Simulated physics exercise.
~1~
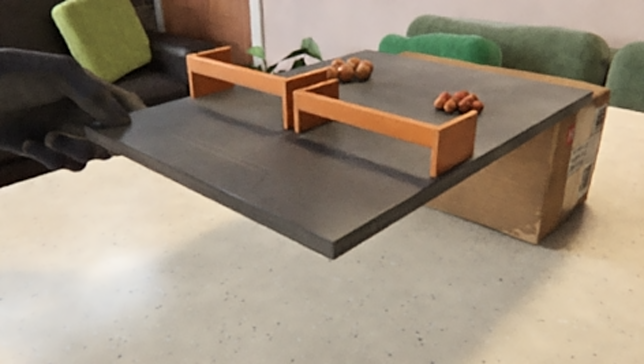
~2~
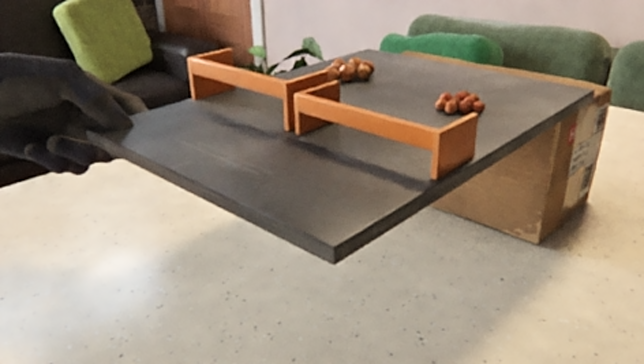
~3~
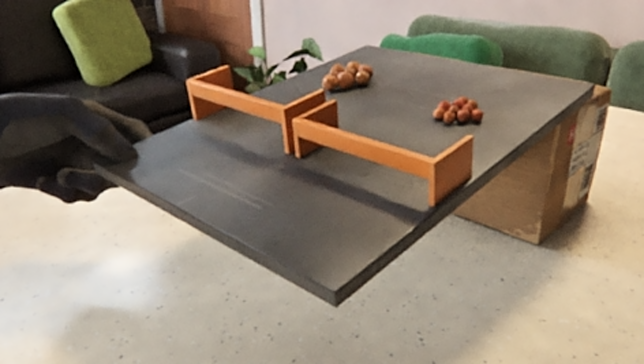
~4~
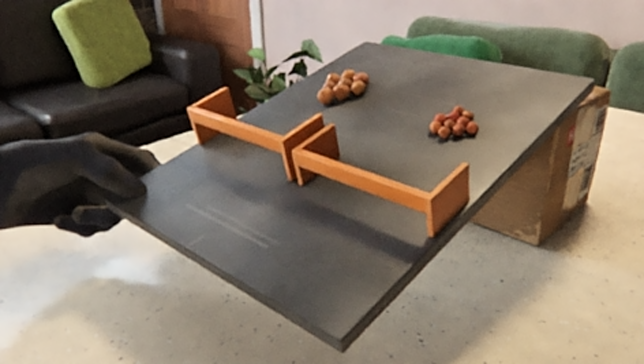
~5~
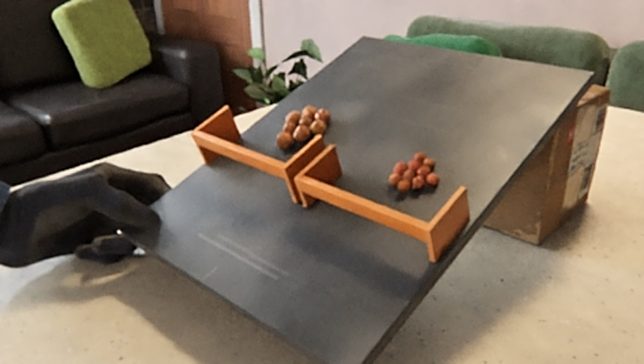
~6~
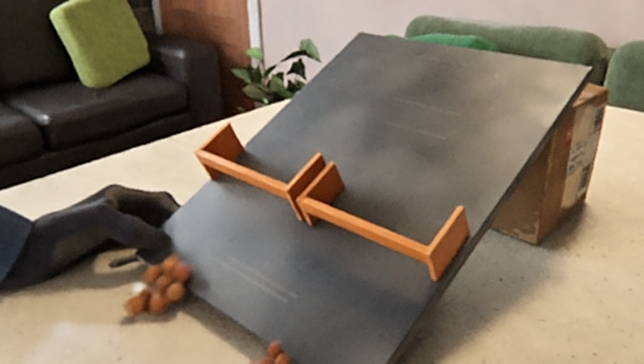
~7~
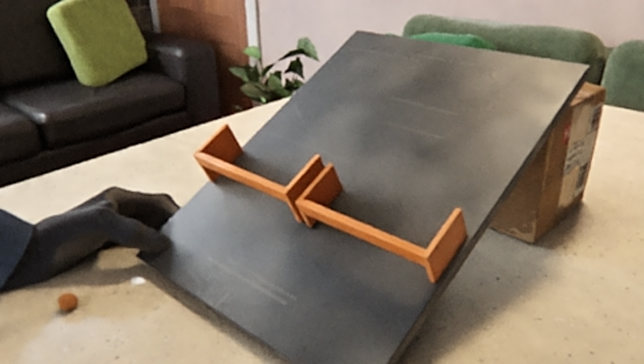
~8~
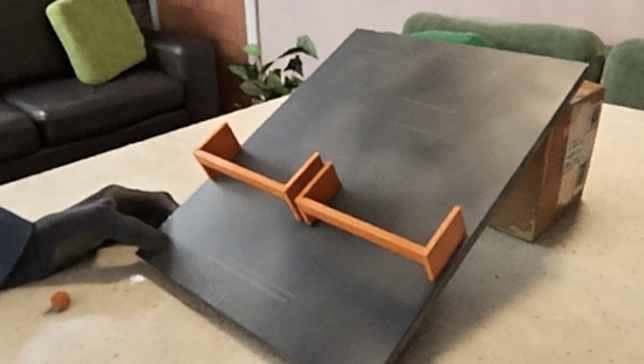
Two small clusters of reddish-brown, rounded pieces sit on a dark board, each uphill of an orange gate, while a gloved hand holds the board's left end and a cardboard box supports the other. The hand gradually lowers its end, and the board tilts more steeply. At first the clusters barely shift, then both slide down toward the gates. They pass beneath the bars and spill off the lower edge, while the gates stay in place on the board. Finally the board rests as a steep ramp, empty except for the gates, with one piece lying on the pale table near the hand.
